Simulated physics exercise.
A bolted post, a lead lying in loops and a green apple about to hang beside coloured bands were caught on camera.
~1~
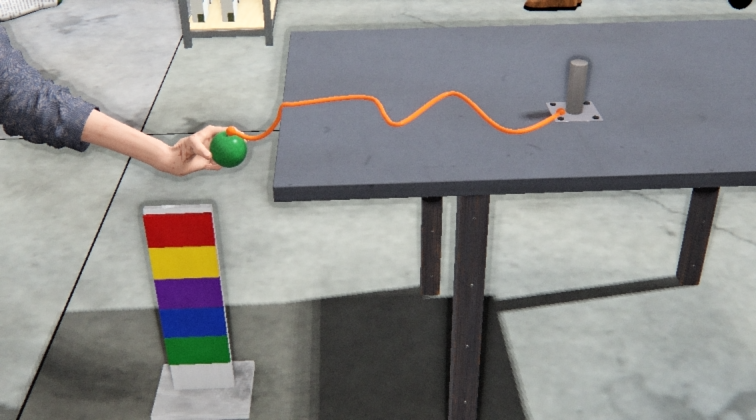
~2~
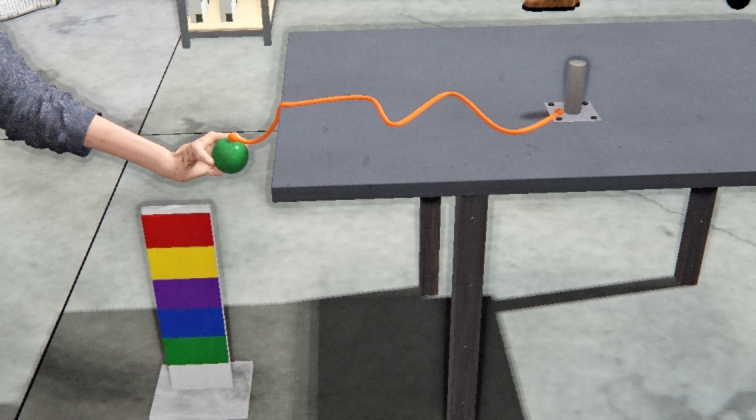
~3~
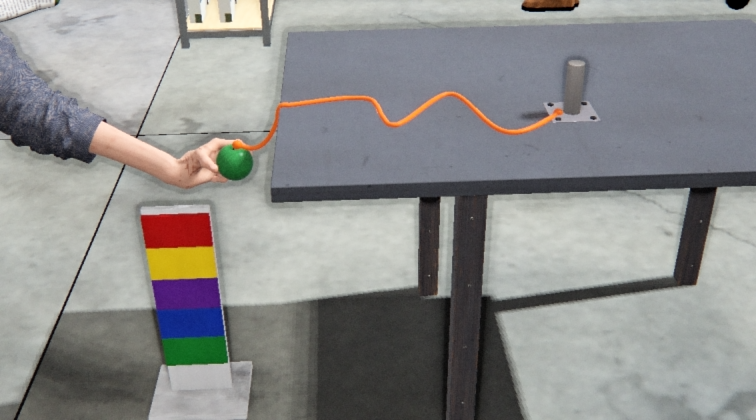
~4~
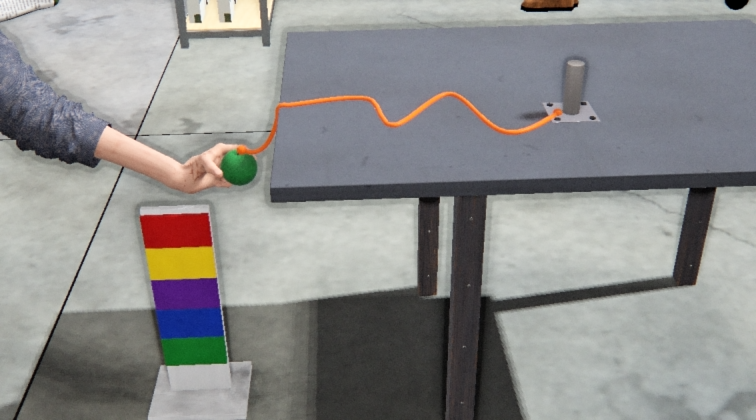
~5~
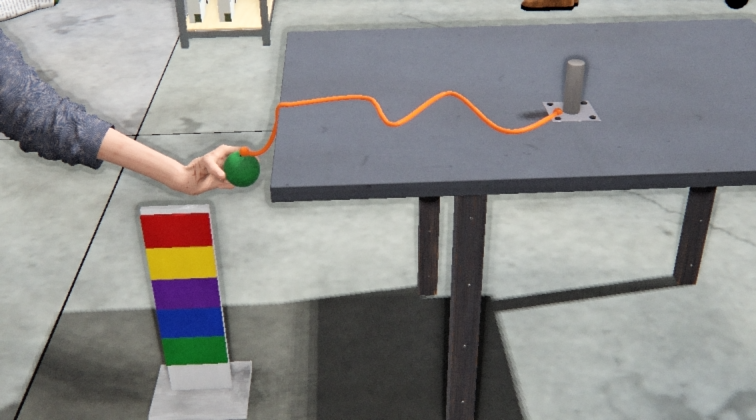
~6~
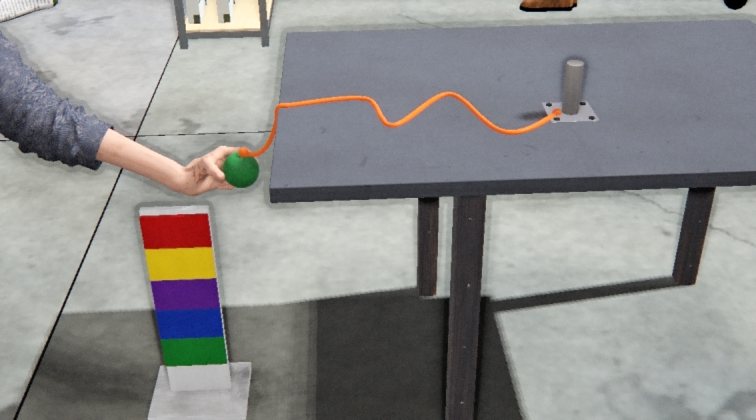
A hand holding a green ball tied to a loose orange cord moved slightly down and to the right beside a dark table, above a stand with coloured bands, then stayed nearly still.
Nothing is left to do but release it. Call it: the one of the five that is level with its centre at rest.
My call is blue.
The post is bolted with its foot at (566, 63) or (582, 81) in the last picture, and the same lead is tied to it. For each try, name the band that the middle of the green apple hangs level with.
Result 1: Purple. Result 2: Purple.
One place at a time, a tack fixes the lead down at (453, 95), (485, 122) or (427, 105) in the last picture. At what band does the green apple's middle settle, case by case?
Yellow, then purple, then yellow.
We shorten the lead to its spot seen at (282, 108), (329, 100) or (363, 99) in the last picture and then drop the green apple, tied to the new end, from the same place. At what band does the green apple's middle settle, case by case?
Yellow; red; no band.
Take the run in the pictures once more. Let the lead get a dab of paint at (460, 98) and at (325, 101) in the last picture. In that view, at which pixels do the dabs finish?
At (389, 112), then (290, 212).
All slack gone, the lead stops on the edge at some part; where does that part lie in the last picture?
Go for the one at (395, 126).
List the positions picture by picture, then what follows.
The first frame shows green apple (228, 149); red (179, 232); yellow (184, 264); purple (189, 294); blue (193, 323); green (197, 351).
The second frame shows green apple (230, 155); lead through (532, 129) (473, 108) (422, 109) (379, 109) (309, 103).
The third frame shows green apple (235, 162).
The fourth frame shows green apple (239, 167); lead through (530, 129) (472, 108) (420, 109) (378, 109) (307, 103).
The fifth frame shows green apple (242, 169).
The sixth frame shows green apple (241, 170); lead through (530, 129) (471, 108) (420, 110) (377, 109) (306, 104).
Early on, apple near (265, 299); level with purple.
Midway, apple near (320, 315); level with blue.
Near the end, apple near (277, 319); level with blue.
Finally, apple near (297, 320); level with blue. Its centre hangs level with the blue band.
